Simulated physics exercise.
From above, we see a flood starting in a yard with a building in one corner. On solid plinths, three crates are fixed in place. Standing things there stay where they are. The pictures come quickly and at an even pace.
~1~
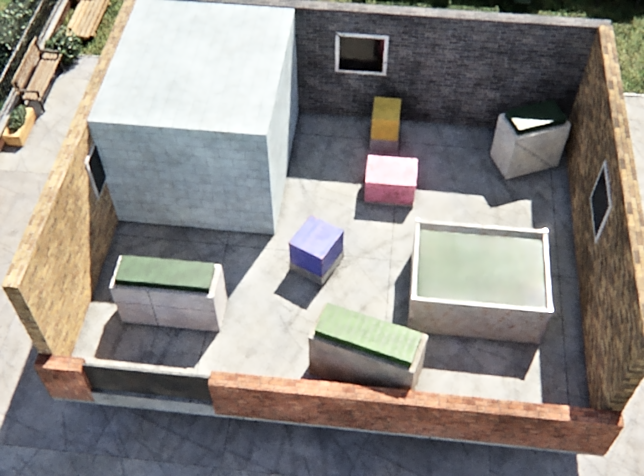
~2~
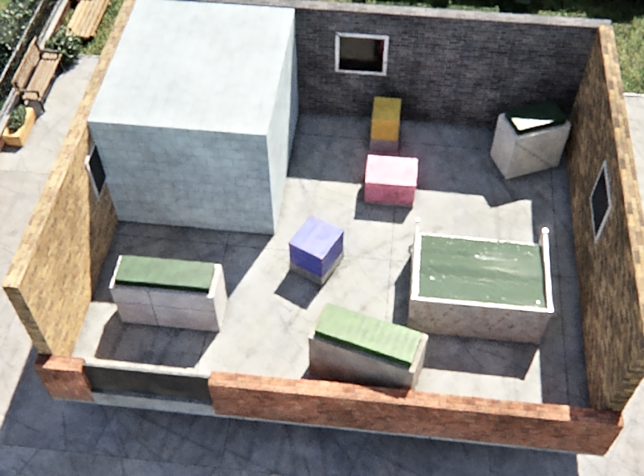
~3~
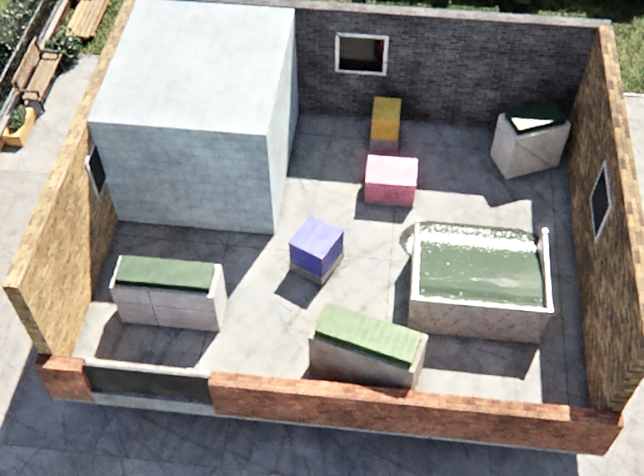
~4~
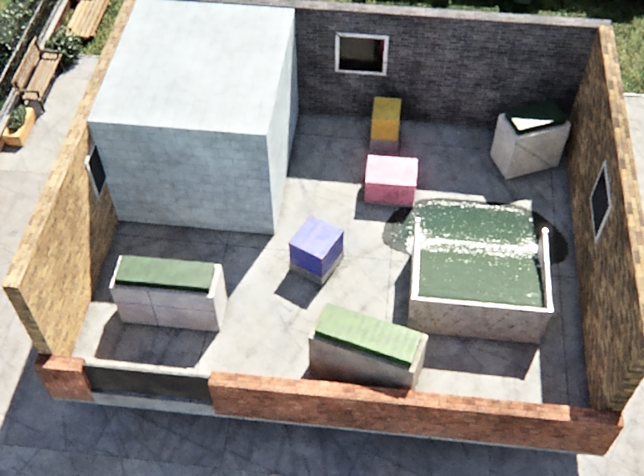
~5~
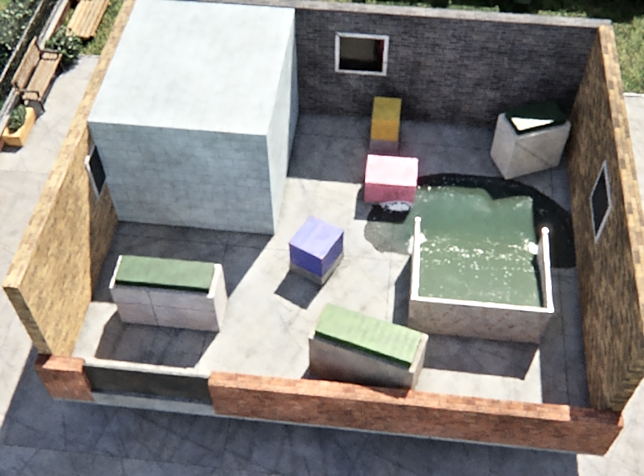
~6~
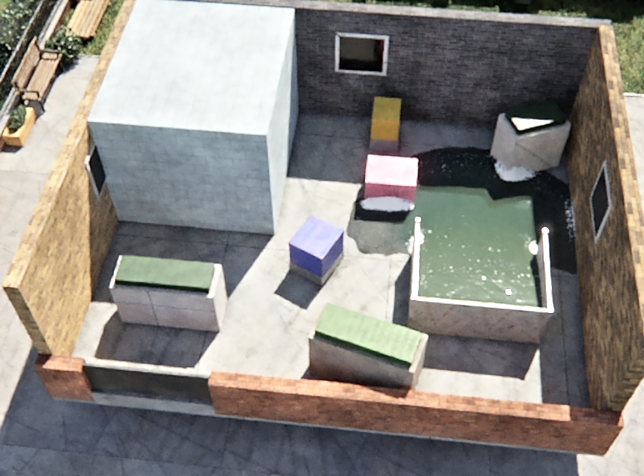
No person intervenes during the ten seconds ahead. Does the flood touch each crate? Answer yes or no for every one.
Pink crate: Yes; yellow crate: Yes; blue crate: No.
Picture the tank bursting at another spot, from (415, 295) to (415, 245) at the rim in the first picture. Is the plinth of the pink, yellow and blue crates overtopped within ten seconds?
Well, pink is doused and yellow stays clear, but blue is doused.
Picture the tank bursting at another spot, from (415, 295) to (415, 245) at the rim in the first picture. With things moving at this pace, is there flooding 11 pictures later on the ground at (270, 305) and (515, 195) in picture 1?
The first spot is submerged, the second unreached.
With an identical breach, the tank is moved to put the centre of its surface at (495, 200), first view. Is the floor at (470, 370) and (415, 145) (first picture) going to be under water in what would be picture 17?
Untouched, then submerged.
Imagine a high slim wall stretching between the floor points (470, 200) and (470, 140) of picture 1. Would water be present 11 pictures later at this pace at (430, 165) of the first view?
I'd call it watered.
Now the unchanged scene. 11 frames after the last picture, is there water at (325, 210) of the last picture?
That spot: Submerged.
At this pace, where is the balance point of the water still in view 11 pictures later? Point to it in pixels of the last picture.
Somewhere near (468, 198).
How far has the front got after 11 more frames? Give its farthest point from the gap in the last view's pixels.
The farthest wet spot is near (303, 116).
A moment on, water covers 30 % of the floor; the pink crate water round its plinth, the yellow crate water round its plinth, the blue crate water round its plinth.
Next, water covers 40 % of the floor; the pink crate water round its plinth, the yellow crate water round its plinth, the blue crate water round its plinth.
Then, water covers 50 % of the floor; the pink crate water round its plinth, the yellow crate water round its plinth, the blue crate water round its plinth.
Later, water covers 75 % of the floor; the pink crate water round its plinth, the yellow crate water round its plinth, the blue crate water round its plinth.
In the end, water covers 95 % of the floor; the pink crate was topped, the yellow crate was topped, the blue crate stayed above the water.
